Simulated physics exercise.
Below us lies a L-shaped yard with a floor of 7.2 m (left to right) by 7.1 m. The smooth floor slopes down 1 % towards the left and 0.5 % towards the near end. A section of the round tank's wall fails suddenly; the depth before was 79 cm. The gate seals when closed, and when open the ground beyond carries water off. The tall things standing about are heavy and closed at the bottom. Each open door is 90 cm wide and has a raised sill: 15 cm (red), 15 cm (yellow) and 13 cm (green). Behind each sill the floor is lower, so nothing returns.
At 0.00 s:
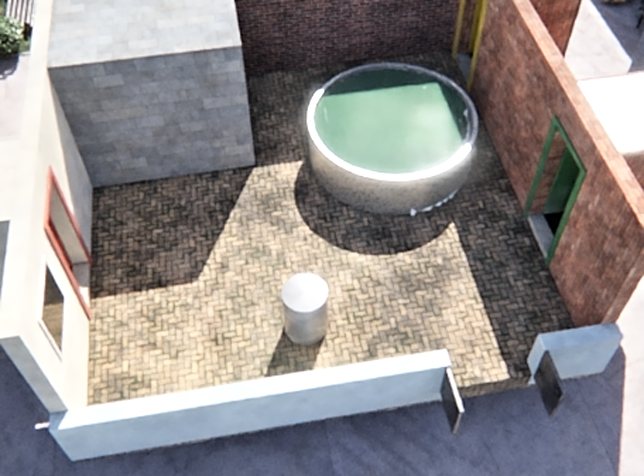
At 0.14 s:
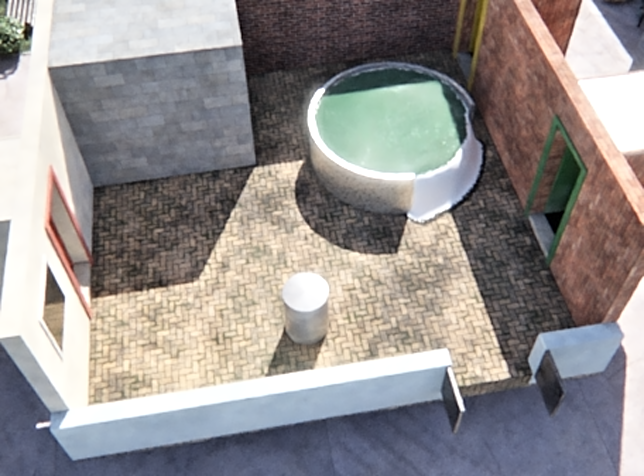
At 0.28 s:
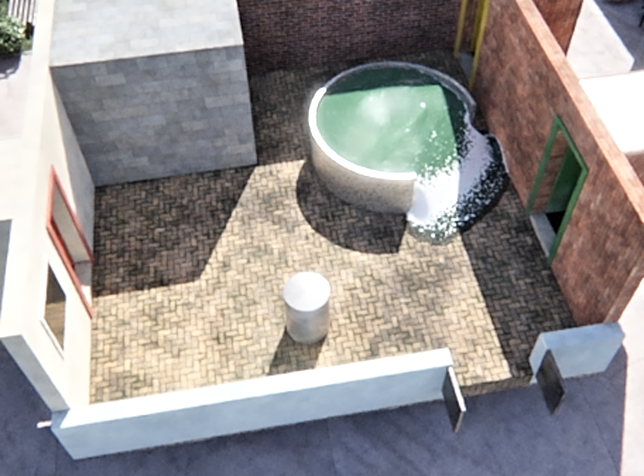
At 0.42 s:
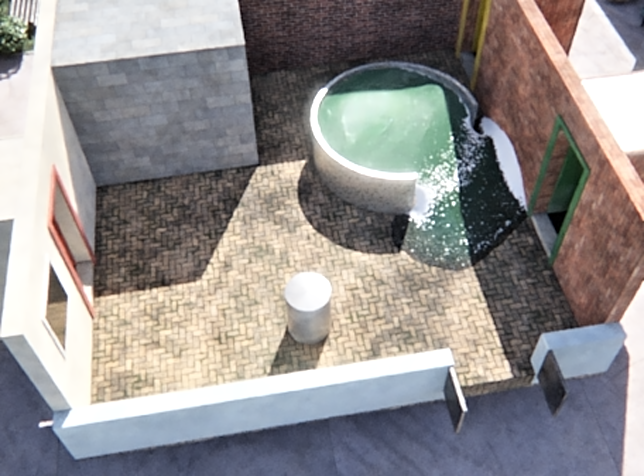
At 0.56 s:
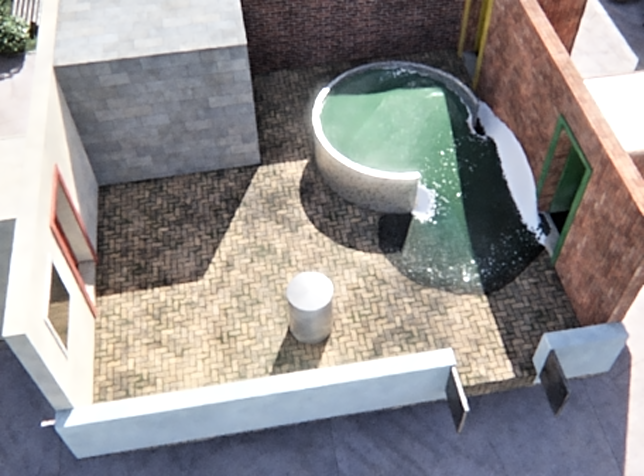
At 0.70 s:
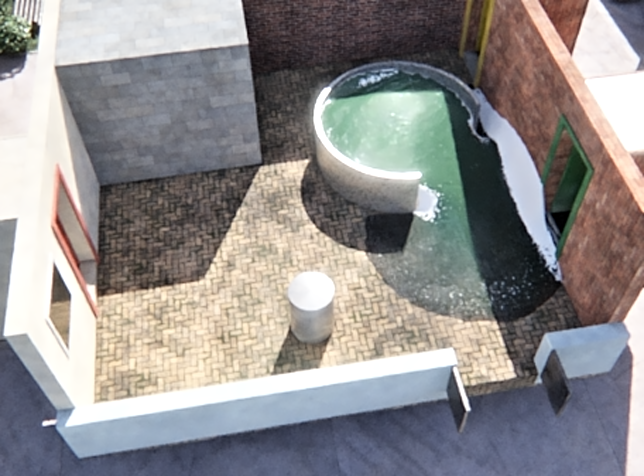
Green water bursting through a broken section of a round tank's wall and spreading along the brick wall across a paved yard.
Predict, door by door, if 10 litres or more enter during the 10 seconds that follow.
The water let in: At the red door it does not reach the limit; at the yellow door it does not reach the limit; at the green door it exceeds the limit.
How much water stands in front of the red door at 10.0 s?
Roughly 9.5 cm deep.
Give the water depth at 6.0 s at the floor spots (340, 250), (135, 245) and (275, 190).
Roughly 2, 6 and 4 cm, in turn.
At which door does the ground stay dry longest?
It is the red one.
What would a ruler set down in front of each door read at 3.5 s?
Depths in cm: Red 0, yellow 5, green 17.
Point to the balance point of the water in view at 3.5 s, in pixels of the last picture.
Near (428, 213).
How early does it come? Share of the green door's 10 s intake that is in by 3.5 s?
About 95 per cent.
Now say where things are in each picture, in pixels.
In the first frame, the round tank at (392, 120) is whole and still, 79 cm deep.
In the second frame, water pours out at (460, 172) and has run 1.1 m, to (474, 140); deepest outside 36 cm, 79 cm at the round tank's back.
In the third frame, the front is at (489, 133), 1.4 m from the gap at (461, 175); 1.7 m2 of floor is under water; 79 cm left at the back of the round tank.
In the fourth frame, water pours out at (462, 177) and has run 1.8 m, to (427, 260); deepest outside 52 cm, 79 cm at the round tank's back.
In the fifth frame, the front is at (463, 290), 2.2 m from the gap at (464, 177); 4.9 m2 of floor is under water; 77 cm left at the back of the round tank.
In the sixth frame, the front is at (494, 317), 2.7 m from the gap at (465, 177); 6.5 m2 of floor is under water; 72 cm left at the back of the round tank.
After 1.4 s water covers 30 % of the floor and is deepest (64 cm) near (570, 353); red door not reached, yellow door 3 cm at the sill, 0 L in, green door 32 cm at the sill, 41 L in.
After 2.2 s water covers 30 % of the floor and is deepest (62 cm) near (577, 340); red door not reached, yellow door 7 cm at the sill, 0 L in, green door 27 cm at the sill, 113 L in.
After 3.5 s water covers 50 % of the floor and is deepest (36 cm) near (450, 372); red door not reached, yellow door 5 cm at the sill, 0 L in, green door 17 cm at the sill, 158 L in.
After 6.0 s water covers 85 % of the floor and is deepest (26 cm) near (107, 429); red door 11 cm at the sill, 0 L in, yellow door 5 cm at the sill, 0 L in, green door 13 cm at the sill, 168 L in.
After 10.0 s water covers 100 % of the floor and is deepest (19 cm) near (99, 255); red door 10 cm at the sill, 0 L in, yellow door 3 cm at the sill, 0 L in, green door 6 cm at the sill, 169 L in.
